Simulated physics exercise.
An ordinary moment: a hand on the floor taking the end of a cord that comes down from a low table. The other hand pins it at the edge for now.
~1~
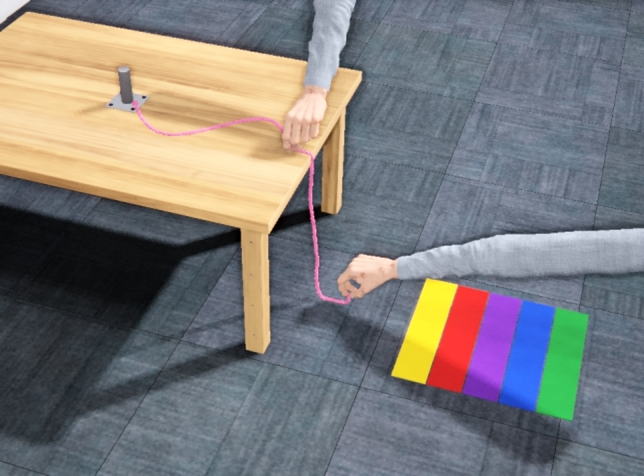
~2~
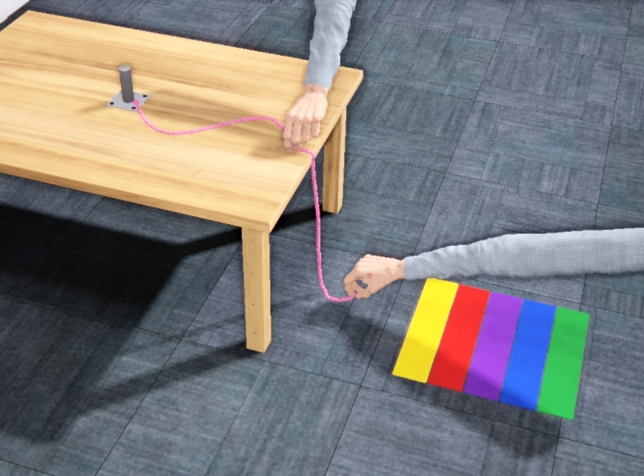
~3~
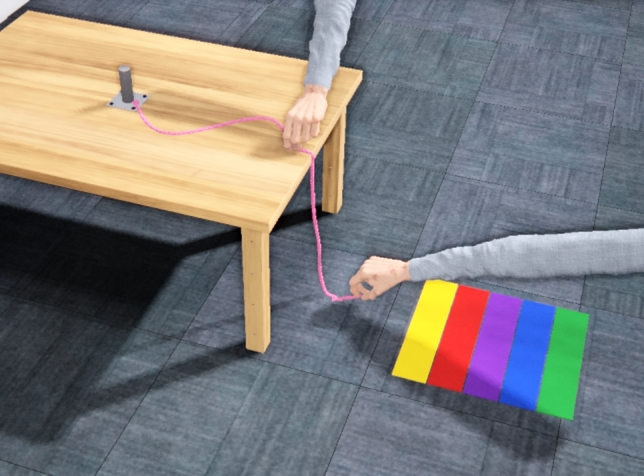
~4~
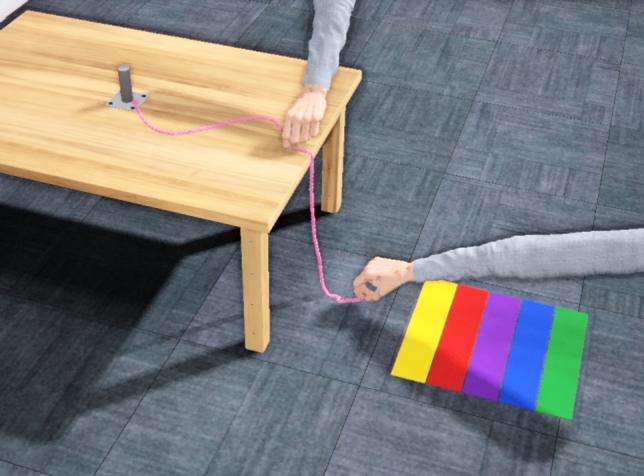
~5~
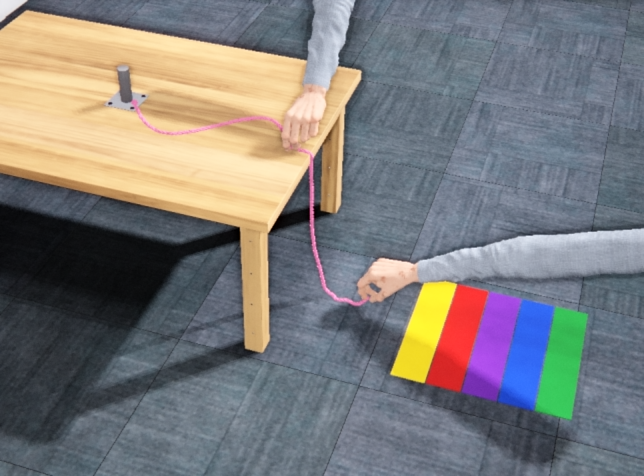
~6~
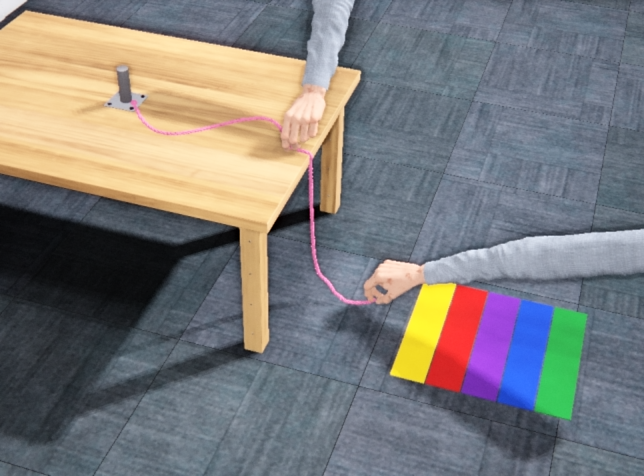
In the video, one hand pins a pink cord at the edge of a low wooden table while another hand, near the floor, holds its hanging end and slowly draws it slightly right, beside a mat of coloured stripes.
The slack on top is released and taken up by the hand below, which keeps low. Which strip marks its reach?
The end stops over the blue strip.
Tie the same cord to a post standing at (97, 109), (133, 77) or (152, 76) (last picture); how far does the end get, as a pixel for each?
About (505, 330), (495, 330) and (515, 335).
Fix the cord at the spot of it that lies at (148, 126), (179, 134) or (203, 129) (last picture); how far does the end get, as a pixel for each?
The places are (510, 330), (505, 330) and (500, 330).
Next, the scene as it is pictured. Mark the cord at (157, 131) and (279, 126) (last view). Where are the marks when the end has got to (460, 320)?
Near (192, 114) and (310, 149).
A little later, end near (459, 320); over red.
Next, end near (503, 330); over purple.
When it is tight, end near (529, 336); over blue. It gets as far as the blue strip.
